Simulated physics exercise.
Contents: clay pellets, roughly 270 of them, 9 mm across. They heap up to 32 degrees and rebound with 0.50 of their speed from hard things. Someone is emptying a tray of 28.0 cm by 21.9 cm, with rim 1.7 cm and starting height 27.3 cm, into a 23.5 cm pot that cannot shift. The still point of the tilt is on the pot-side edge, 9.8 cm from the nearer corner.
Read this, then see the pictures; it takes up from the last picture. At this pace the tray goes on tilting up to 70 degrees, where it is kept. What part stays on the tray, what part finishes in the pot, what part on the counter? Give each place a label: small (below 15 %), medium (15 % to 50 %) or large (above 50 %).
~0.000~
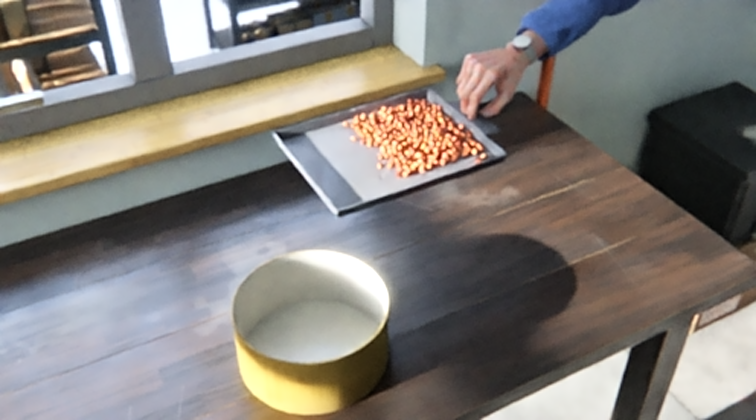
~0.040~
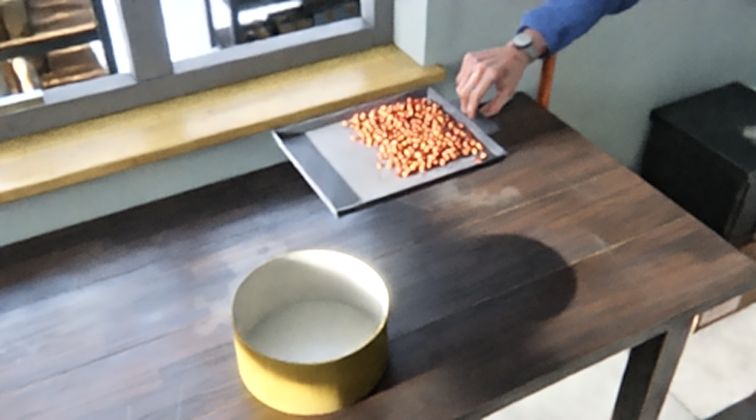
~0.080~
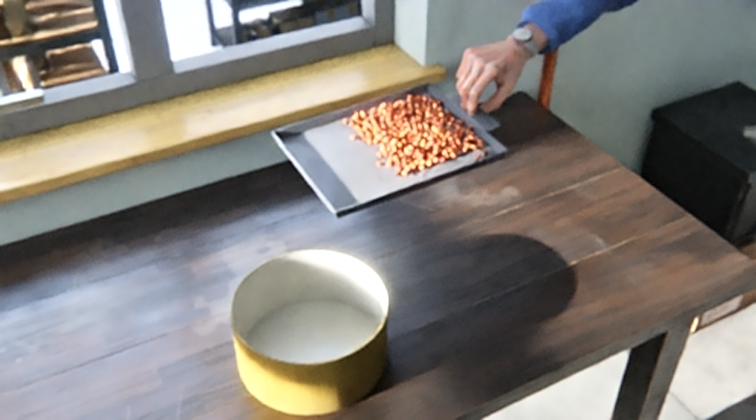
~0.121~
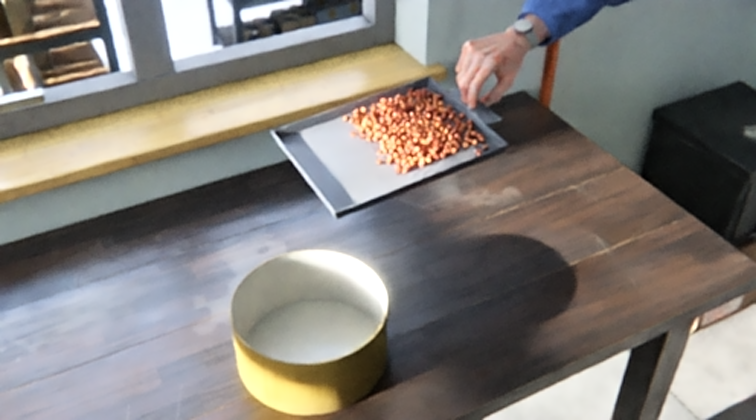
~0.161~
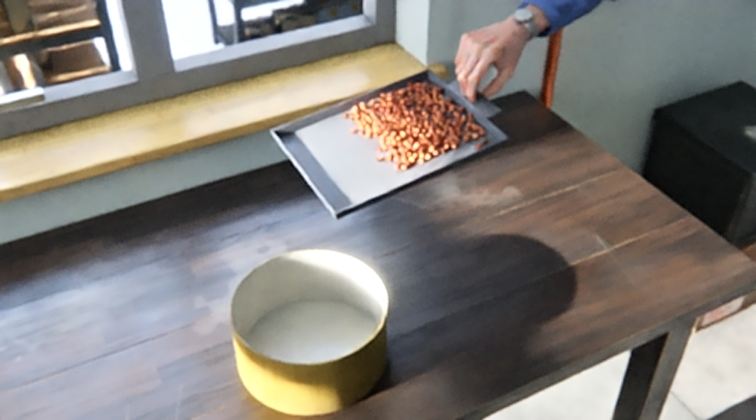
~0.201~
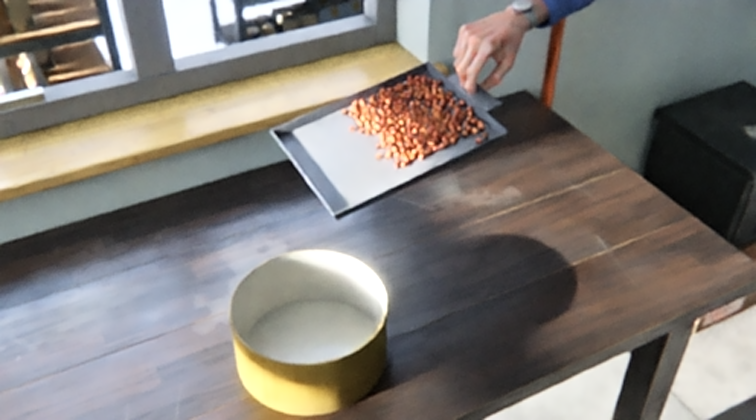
Shares by place: Left on the tray large, pot medium, counter small.
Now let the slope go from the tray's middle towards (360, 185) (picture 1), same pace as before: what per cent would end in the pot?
That comes to around 35 per cent.
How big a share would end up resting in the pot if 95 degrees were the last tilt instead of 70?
It would be near 80 per cent.
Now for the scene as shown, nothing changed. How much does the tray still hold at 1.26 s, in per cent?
Estimate: Near 65 in a hundred.
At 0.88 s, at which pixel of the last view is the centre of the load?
At that time the load is centred around (312, 176).
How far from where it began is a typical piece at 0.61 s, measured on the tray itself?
7 cm.
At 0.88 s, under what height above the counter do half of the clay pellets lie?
Some 30 cm.
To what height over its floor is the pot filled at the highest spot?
Some 1.5 cm.
After 0.61 s, tilt 39 degrees; the tray holds 100 %, the pot 0 %.
Then, at 0.88 s, tilt 58 degrees; the tray holds 85 %, the pot 0 %.
After 1.26 s, tilt 70 degrees; the tray holds 65 %, the pot 30 %.
At rest (2.1 s), tray 60 %, pot 30 %, counter 10 %.
